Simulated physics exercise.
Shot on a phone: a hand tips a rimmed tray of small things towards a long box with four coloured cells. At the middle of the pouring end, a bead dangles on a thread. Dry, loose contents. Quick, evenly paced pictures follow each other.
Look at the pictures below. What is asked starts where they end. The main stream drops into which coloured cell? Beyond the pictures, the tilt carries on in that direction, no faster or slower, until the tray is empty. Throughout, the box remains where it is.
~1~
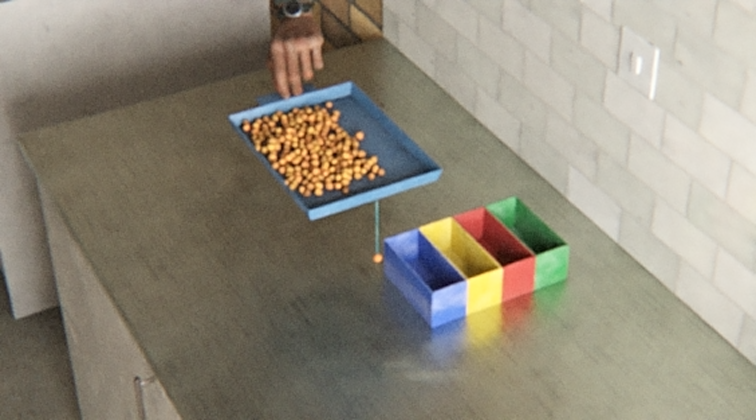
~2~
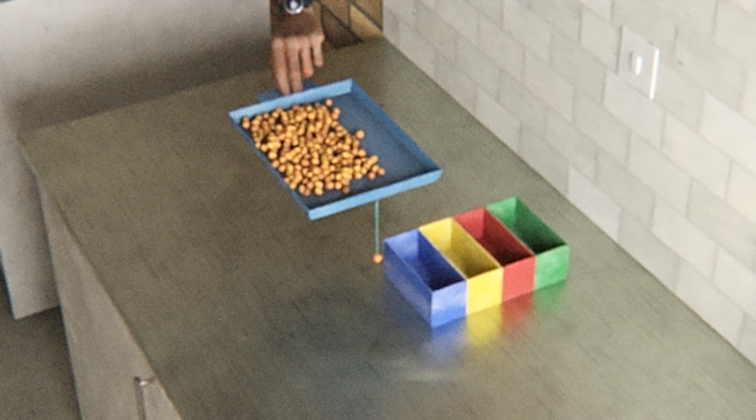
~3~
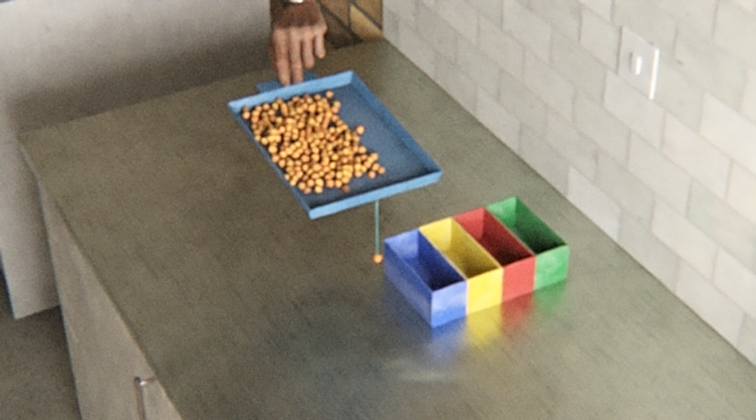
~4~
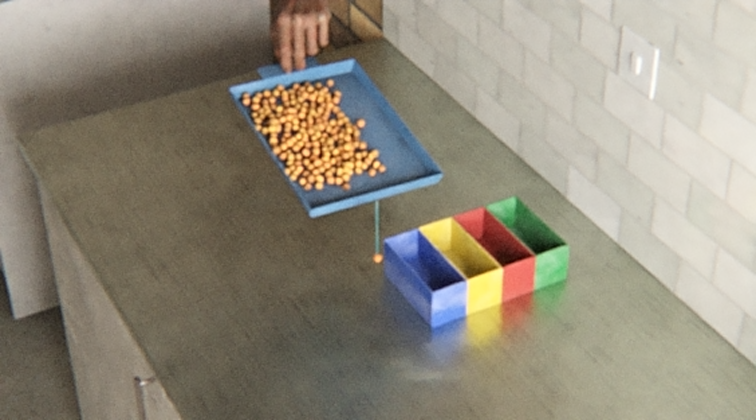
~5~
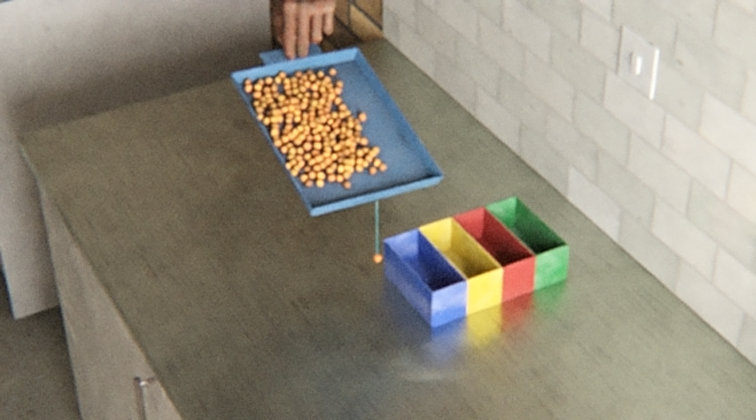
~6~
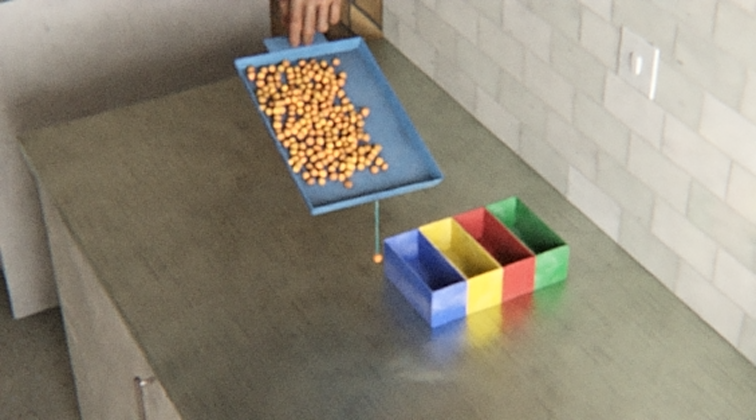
It drops into the blue cell.
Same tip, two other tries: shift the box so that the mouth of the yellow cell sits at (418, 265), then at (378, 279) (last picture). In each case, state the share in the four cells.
Close to 90 in a hundred, followed by close to 90 in a hundred.
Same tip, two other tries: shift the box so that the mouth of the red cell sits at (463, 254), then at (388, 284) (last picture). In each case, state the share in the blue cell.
Some 30 percent in the first case, 0 percent in the second.
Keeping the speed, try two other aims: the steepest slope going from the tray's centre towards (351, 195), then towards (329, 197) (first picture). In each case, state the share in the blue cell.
In order: About 0, then 0 percent.
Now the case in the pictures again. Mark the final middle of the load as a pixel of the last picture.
Roughly at (433, 306), give or take.
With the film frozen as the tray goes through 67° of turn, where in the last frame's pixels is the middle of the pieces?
Look close to (391, 173) in the last picture.
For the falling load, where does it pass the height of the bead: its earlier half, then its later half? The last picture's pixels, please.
For the early half I get (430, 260), and for the late half (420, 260).
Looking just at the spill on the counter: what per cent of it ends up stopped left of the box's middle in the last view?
Close to 90 %.
Just after the last frame, tray tipped steeply; almost all on the tray; just a few in the blue cell; just a few in the yellow cell; about a tenth falling or outside the box.
A moment on, tray tipped past a quarter turn; roughly a quarter on the tray; roughly a quarter in the blue cell; about a tenth in the yellow cell; just a few in the red cell; roughly a third falling or outside the box.
Further on, tray tipped past a quarter turn; roughly half in the blue cell; roughly a quarter in the yellow cell; just a few in the red cell; roughly a third falling or outside the box.
When it is over, tray tipped past a quarter turn; roughly half in the blue cell; roughly a quarter in the yellow cell; just a few in the red cell; not one in the green cell; roughly a third outside the box.
